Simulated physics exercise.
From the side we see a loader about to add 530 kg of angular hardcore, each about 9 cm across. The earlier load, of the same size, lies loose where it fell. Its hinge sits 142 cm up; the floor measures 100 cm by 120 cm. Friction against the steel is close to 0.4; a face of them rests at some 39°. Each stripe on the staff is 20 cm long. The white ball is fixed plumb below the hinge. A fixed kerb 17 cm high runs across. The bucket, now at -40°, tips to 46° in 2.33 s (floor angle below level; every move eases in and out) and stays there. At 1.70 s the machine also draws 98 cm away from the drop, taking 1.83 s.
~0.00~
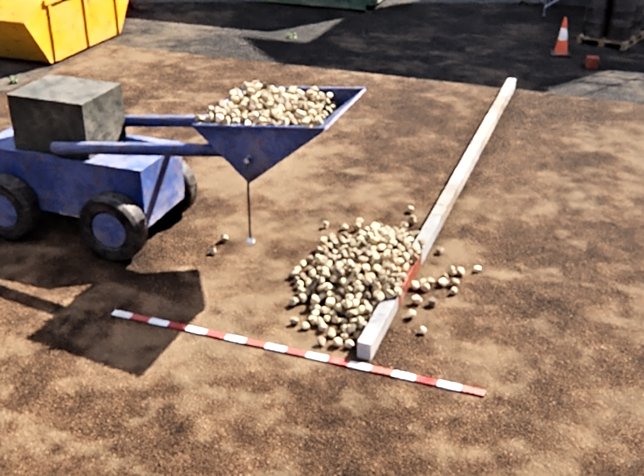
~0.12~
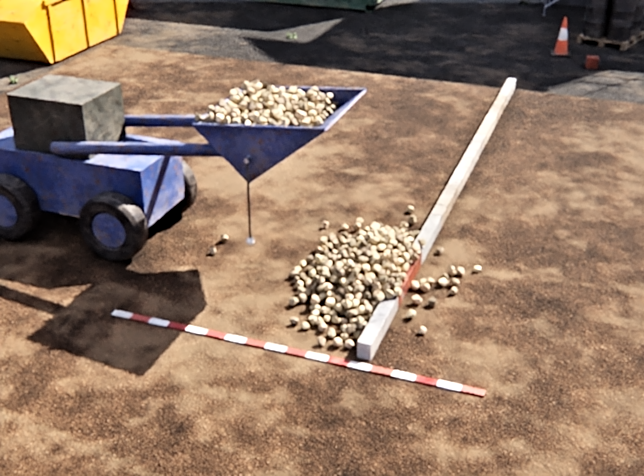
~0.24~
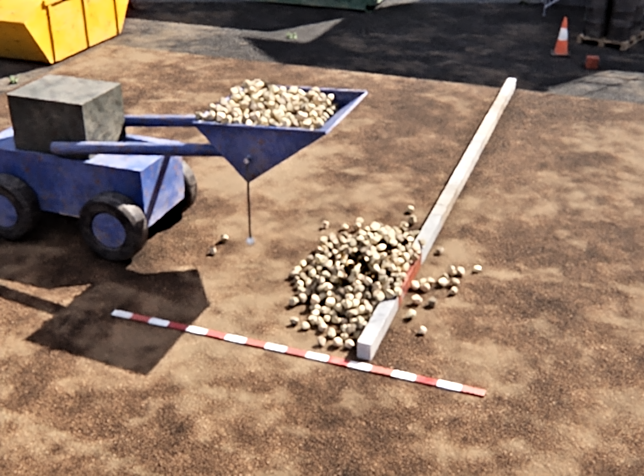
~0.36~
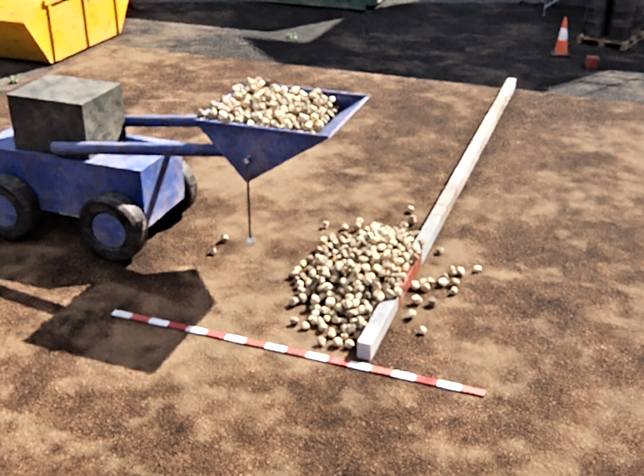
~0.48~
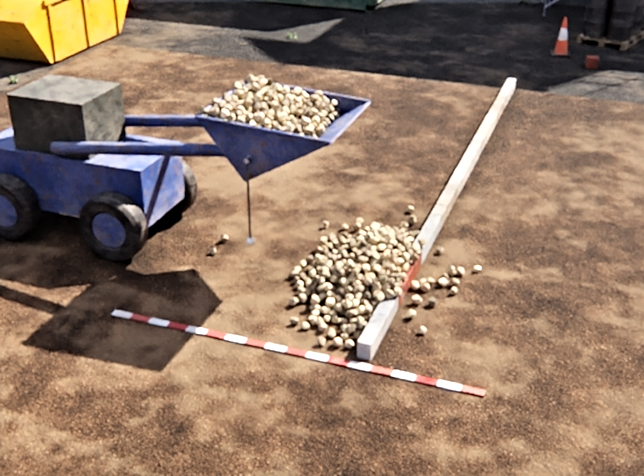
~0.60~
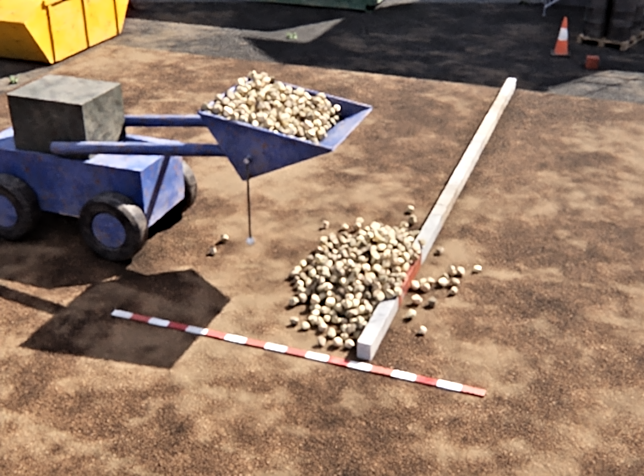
In a sunlit yard of brown dirt, seen from above and to the side by a still camera, a yellow skip stands at upper left and an orange cone at upper right. A blue wheeled loader at left holds pale stones in its raised bucket, left of a loose pile against a long pale kerb, with a red-and-white staff in front. The bucket slowly tilts toward level, its right lip rising slightly as its stones shift and heap a little higher, while the pile stays still.
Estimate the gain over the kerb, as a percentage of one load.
Close to 2 parts in a hundred.
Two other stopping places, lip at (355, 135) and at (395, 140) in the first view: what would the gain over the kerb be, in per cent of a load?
About 15 and 55 per cent.
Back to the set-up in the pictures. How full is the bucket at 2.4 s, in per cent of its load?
Roughly 0 per cent is still inside.
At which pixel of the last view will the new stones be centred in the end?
Near (328, 256).
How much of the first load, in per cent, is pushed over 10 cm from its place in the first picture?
Roughly 5 per cent of them.
After 1.8 s the floor is at 33°; in per cent of one load, 93 in the bucket, 105 on this side of the kerb, 3 over the kerb; the foremost stones are at (451, 284).
After 2.4 s the floor is at 46°; in per cent of one load, 1 in the bucket, 195 on this side of the kerb, 4 over the kerb; the foremost stones are at (451, 284).
After 4.0 s the floor is at 46°; in per cent of one load, 0 in the bucket, 196 on this side of the kerb, 5 over the kerb; the foremost stones are at (451, 290).
After 6.8 s the floor is at 46°; in per cent of one load, 0 in the bucket, 196 on this side of the kerb, 5 over the kerb; the foremost stones are at (451, 290). Net gain over the kerb, 2.
